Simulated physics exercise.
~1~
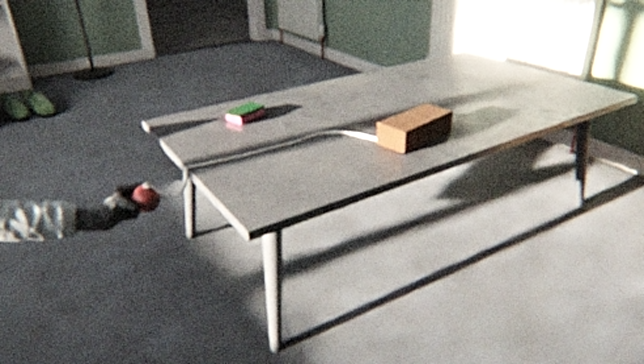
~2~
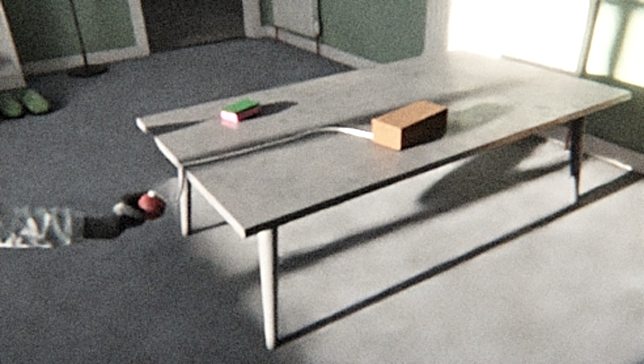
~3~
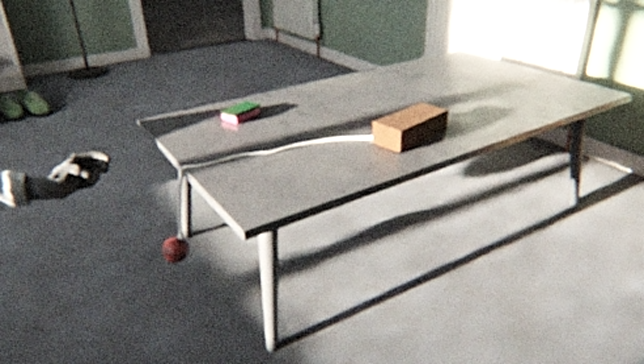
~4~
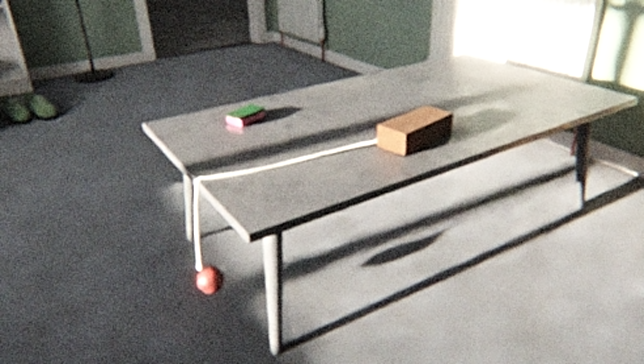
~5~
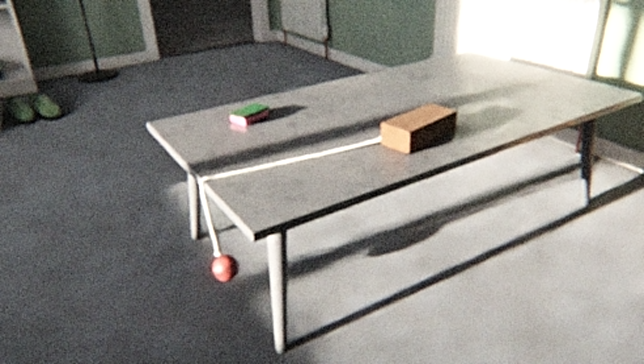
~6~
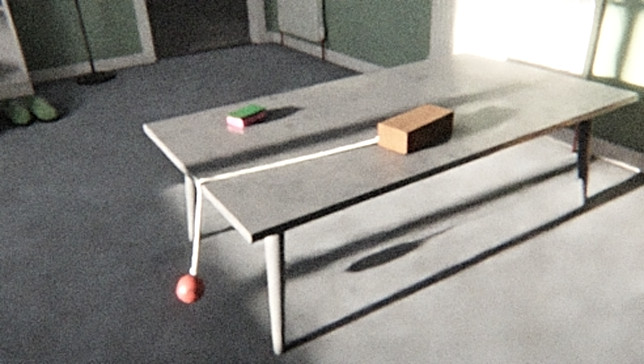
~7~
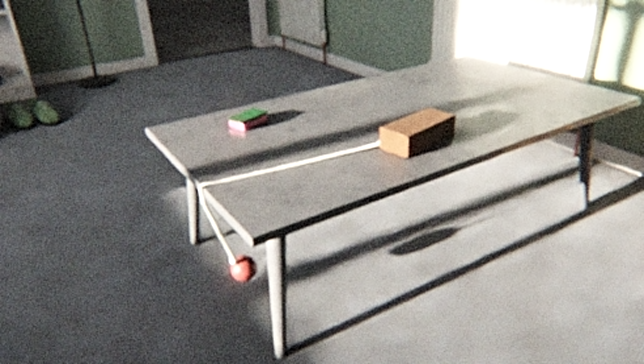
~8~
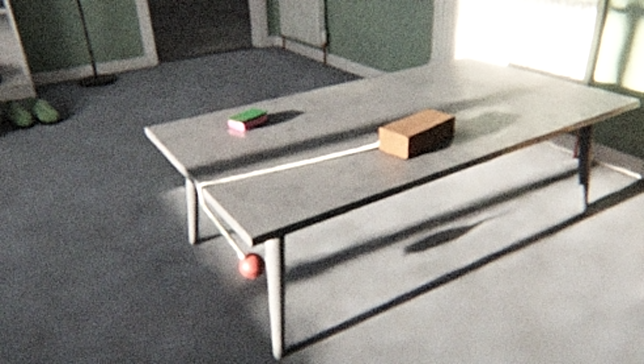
The video shows a hand lowering a red ball past the end of a table and letting go, after which the ball drops and swings from a white cord leading to a brown block, while the block and a green and pink sponge stay still on top.
